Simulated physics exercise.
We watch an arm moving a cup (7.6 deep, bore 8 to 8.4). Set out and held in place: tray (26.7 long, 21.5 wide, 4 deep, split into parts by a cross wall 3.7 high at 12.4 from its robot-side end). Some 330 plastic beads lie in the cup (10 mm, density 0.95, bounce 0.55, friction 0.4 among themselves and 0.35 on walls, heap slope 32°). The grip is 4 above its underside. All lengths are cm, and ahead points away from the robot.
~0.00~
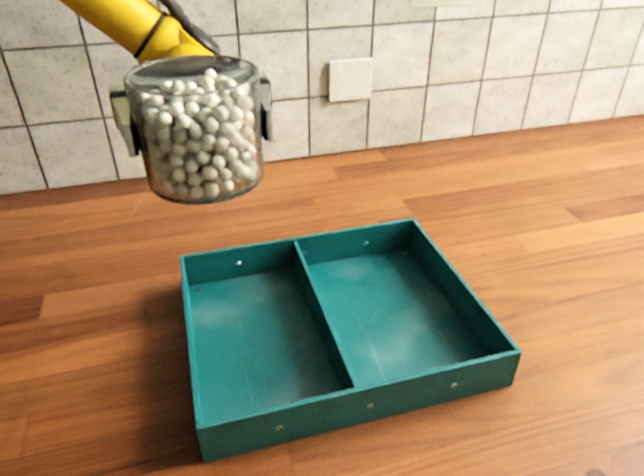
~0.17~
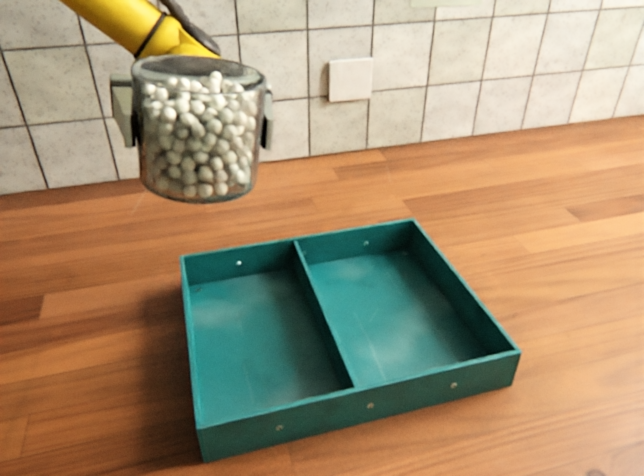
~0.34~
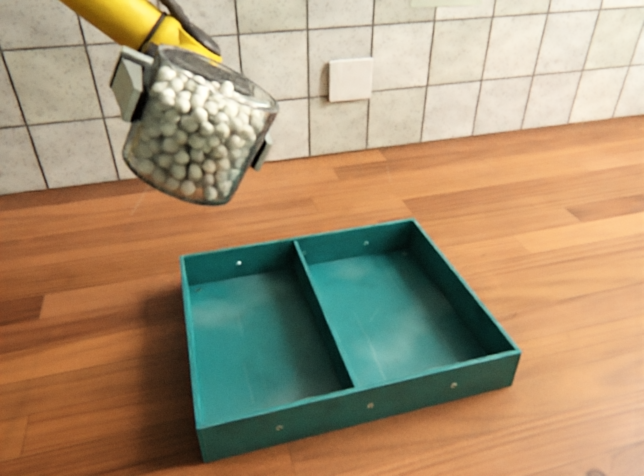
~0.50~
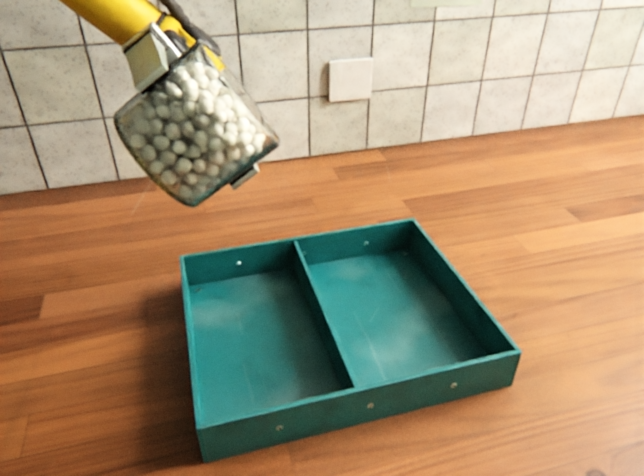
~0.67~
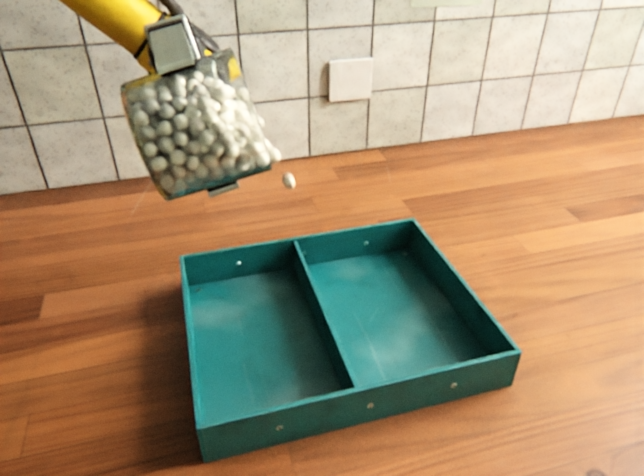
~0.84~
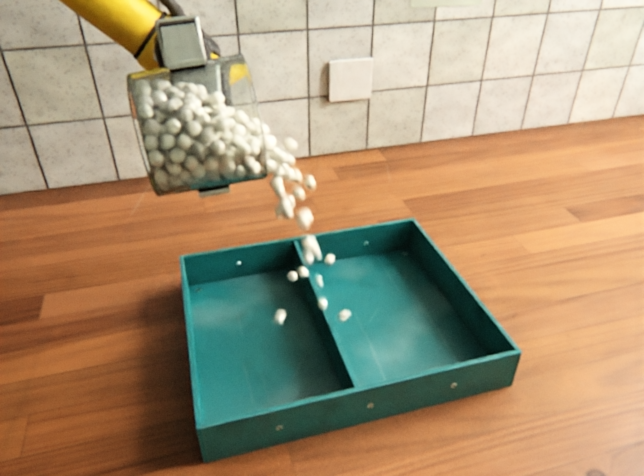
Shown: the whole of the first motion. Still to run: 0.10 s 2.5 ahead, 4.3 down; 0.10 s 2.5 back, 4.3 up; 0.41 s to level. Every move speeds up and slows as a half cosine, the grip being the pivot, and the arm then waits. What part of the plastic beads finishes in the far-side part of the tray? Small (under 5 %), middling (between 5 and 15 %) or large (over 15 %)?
Share in the far-side part of the tray: Large (over 15 %).
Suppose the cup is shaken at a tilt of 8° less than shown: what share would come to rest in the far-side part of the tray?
It would be near 25 per cent.
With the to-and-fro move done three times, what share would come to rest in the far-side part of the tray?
In that case some 55 per cent.
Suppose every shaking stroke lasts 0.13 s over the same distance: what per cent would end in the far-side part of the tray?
In that case some 30 per cent.
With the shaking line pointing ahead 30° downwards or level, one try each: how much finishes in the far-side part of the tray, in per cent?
About 55 and 70 per cent.
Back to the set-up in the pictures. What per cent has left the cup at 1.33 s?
About 45 per cent by then.
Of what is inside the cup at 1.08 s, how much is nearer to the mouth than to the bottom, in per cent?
Roughly 50 per cent.
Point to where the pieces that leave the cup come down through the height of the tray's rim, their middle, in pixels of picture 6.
Near (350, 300).
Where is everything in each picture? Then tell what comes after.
The cup middle at (201, 130), level; upper third of the load around (198, 108), from x 140 to 250, top at y 75; 334 in the cup, in the first frame.
The cup middle at (200, 130), tilted 8° forward; upper third of the load around (198, 108), from x 145 to 250, top at y 80, in the second frame.
The cup middle at (199, 129), tilted 30° forward; upper third of the load around (192, 107), from x 135 to 260, top at y 75, in the third frame.
The cup middle at (198, 129), tilted 56° forward; upper third of the load around (188, 107), from x 130 to 255, top at y 70, in the fourth frame.
The cup middle at (198, 128), tilted 78° forward; upper third of the load around (181, 104), from x 135 to 290, top at y 80; 333 in the cup, 1 in flight or on a rim, in the fifth frame.
The cup middle at (197, 128), tilted 86° forward; upper third of the load around (178, 115), from x 140 to 345, top at y 85; 306 in the cup, 5 in the robot-side part, 4 in the far-side part, 19 in flight or on a rim, in the sixth frame.
After 1.08 s, tilted 84° forward, highest piece 24 above the table; 217 in the cup, 44 in the far-side part, 19 in the robot-side part, 54 in flight or on a rim.
After 1.33 s, tilted 17° forward, highest piece 26 above the table; 186 in the cup, 106 in the far-side part, 33 in the robot-side part, 1 on the table or floor, 8 in flight or on a rim.
After 1.65 s, level, highest piece 25 above the table; 186 in the cup, 111 in the far-side part, 34 in the robot-side part, 3 on the table or floor.
After 2.70 s, level, highest piece 25 above the table; 186 in the cup, 112 in the far-side part, 33 in the robot-side part, 3 on the table or floor.
In the end, 186 in the cup, 112 in the far-side part, 33 in the robot-side part, 3 on the table or floor. That is 34 % in the far-side part of the tray.
